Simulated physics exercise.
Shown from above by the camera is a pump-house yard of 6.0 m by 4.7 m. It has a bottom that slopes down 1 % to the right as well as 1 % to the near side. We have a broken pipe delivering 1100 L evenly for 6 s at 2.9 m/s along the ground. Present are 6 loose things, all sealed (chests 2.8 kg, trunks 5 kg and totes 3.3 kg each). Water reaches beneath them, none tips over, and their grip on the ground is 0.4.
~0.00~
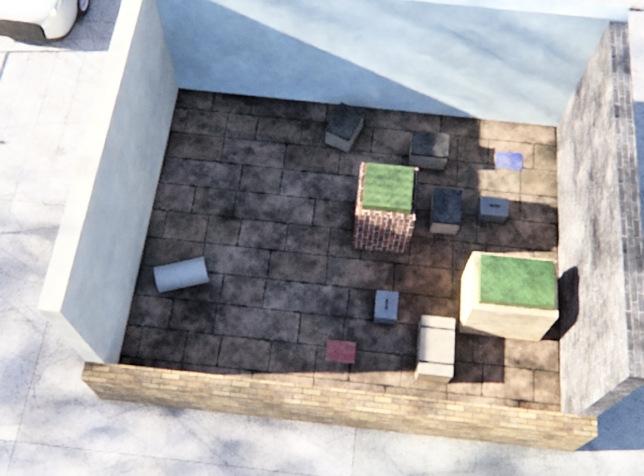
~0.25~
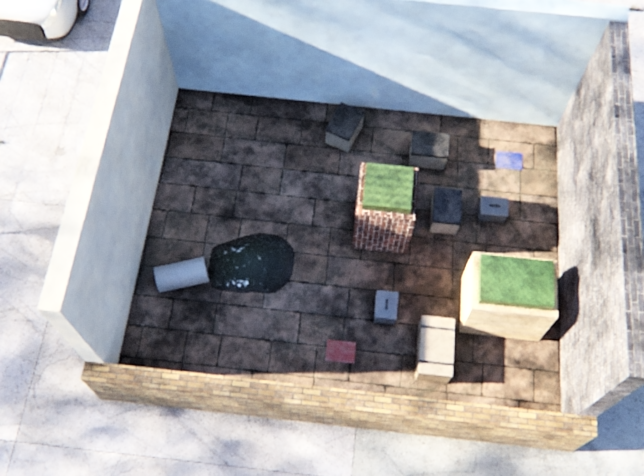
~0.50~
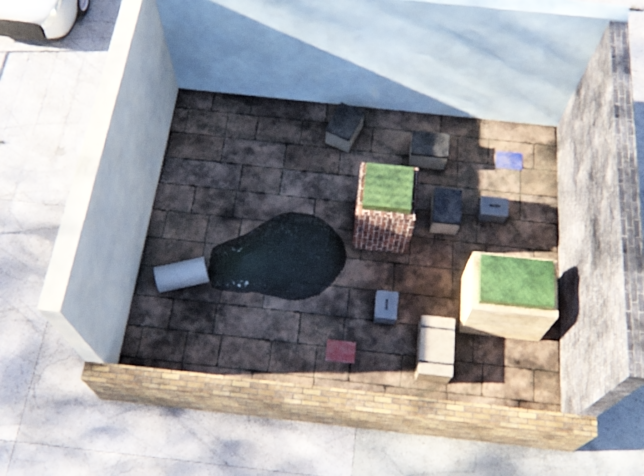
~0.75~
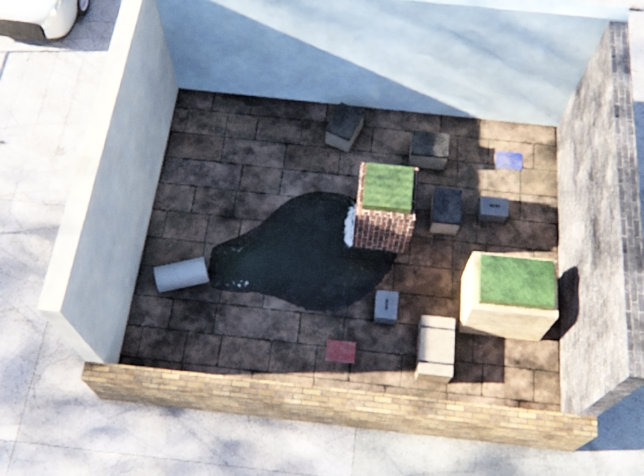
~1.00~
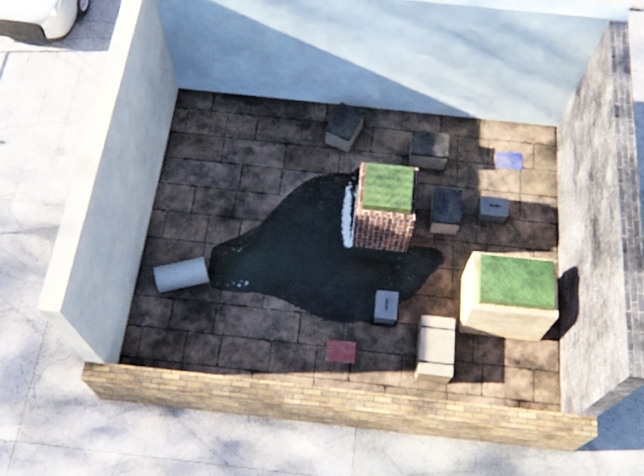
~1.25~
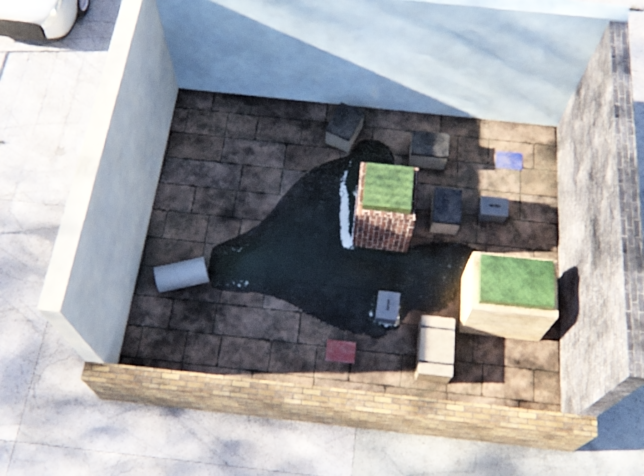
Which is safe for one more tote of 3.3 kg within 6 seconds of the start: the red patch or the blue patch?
The red patch.
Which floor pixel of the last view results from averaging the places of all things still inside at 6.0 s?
(415, 255).
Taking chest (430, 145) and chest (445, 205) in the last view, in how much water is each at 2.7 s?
Some 1 cm at the first, some 0 cm at the second.
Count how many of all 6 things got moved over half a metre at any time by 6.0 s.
It adds up to 4.
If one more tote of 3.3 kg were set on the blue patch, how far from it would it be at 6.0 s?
Distance: Approx. 80 cm.
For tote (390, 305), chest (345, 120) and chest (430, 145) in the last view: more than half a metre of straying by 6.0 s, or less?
Going one by one: Beyond it, beyond it, beyond it.
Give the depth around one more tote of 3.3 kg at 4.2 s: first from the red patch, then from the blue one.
I'd say close to 0 cm, and close to 4 cm for the other.
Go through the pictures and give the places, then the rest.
In the first frame, a tote at (386, 304), on the bottom; a chest at (430, 143), on the bottom; the red patch at (341, 352); the blue patch at (509, 161); water covers 0.0 m2; 0 of 6 have shifted.
In the second frame, a tote at (386, 304) rests on the ground; a chest at (430, 143) rests on the ground; the red patch at (341, 352); the blue patch at (509, 161); water covers 0.8 m2; 0 of 6 have shifted.
In the third frame, a tote at (386, 304), on the bottom; a chest at (430, 143) rests on the ground; the red patch at (341, 352); the blue patch at (509, 161); water covers 1.8 m2; 0 of 6 have shifted.
In the fourth frame, a tote at (386, 304) rests on the ground; a chest at (430, 143) rests on the ground; the red patch at (341, 352); the blue patch at (509, 161); 3.0 m2 under water; 0 of 6 have shifted.
In the fifth frame, a tote at (386, 304) rests on the ground; a chest at (430, 143), on the bottom; the red patch at (341, 352); the blue patch at (509, 161); 4.1 m2 under water; 0 of 6 have shifted.
In the sixth frame, a tote at (388, 305), on the bottom; a chest at (430, 143), on the bottom; the red patch at (341, 352); the blue patch at (509, 161); water covers 5.4 m2; 0 of 6 have shifted.
After 1.8 s on red it would be 0 cm off in 0 cm of water; on blue it would be 0 cm off in 0 cm of water.
After 2.7 s on red it would be 0 cm off in 0 cm of water; on blue it would be 0 cm off in 0 cm of water.
After 4.2 s on red it would be 0 cm off in 0 cm of water; on blue it would be 20 cm off in 4 cm of water.
After 6.0 s on red it would be 4 cm off in 2 cm of water; on blue it would be 76 cm off in 11 cm of water.
